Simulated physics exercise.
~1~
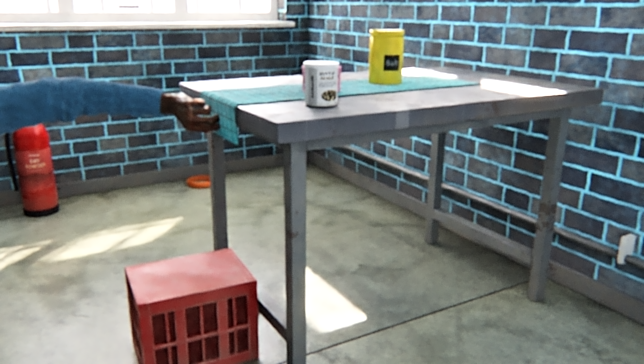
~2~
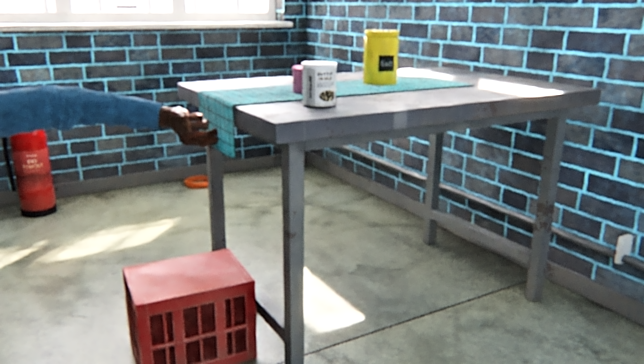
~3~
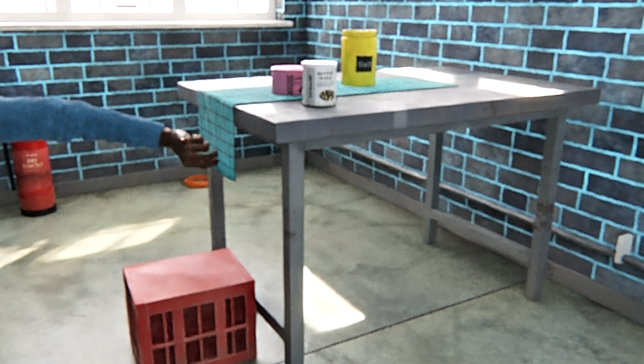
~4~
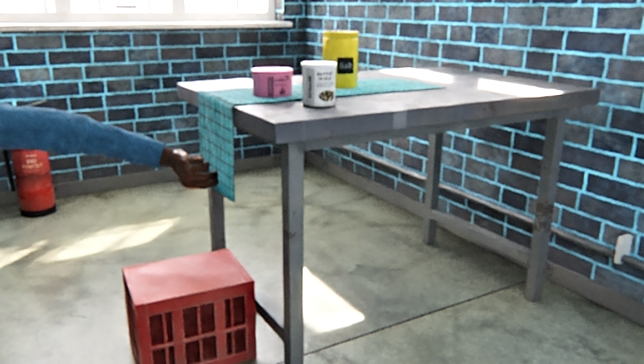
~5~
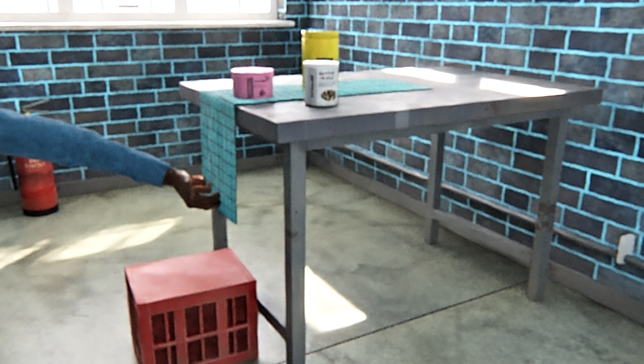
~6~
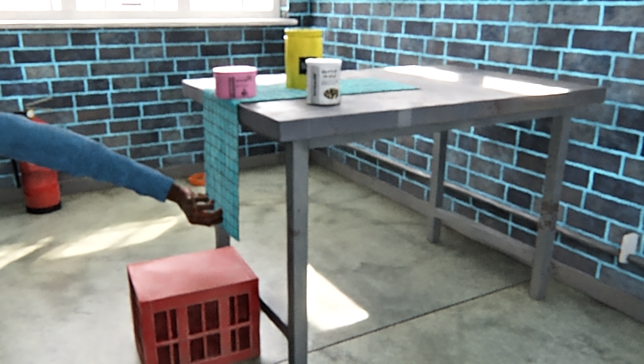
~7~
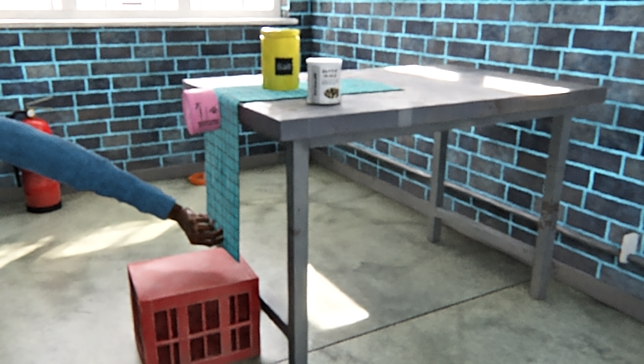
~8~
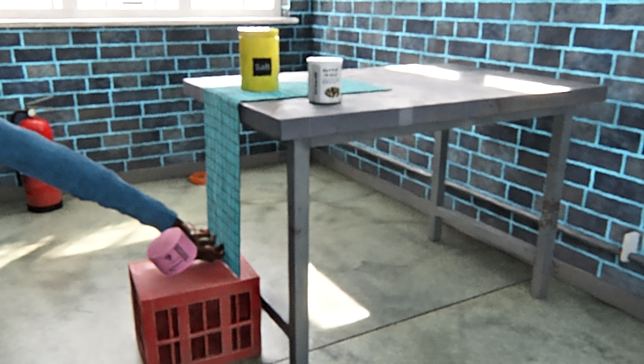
A hand in a blue sleeve reaches in from the left and draws down the hanging end of a turquoise cloth on a grey table, in a room with dark brick walls seen from slightly above. A white tin stands near the front edge, a yellow canister behind it, and a red crate sits on the floor below. As the cloth slides left, a pink tub emerges from behind the tin and rides toward the end, the upright canister following. The tub tips over the edge and drops beside the hand, just above the crate, as the hem reaches it. The tin and canister remain on the table.
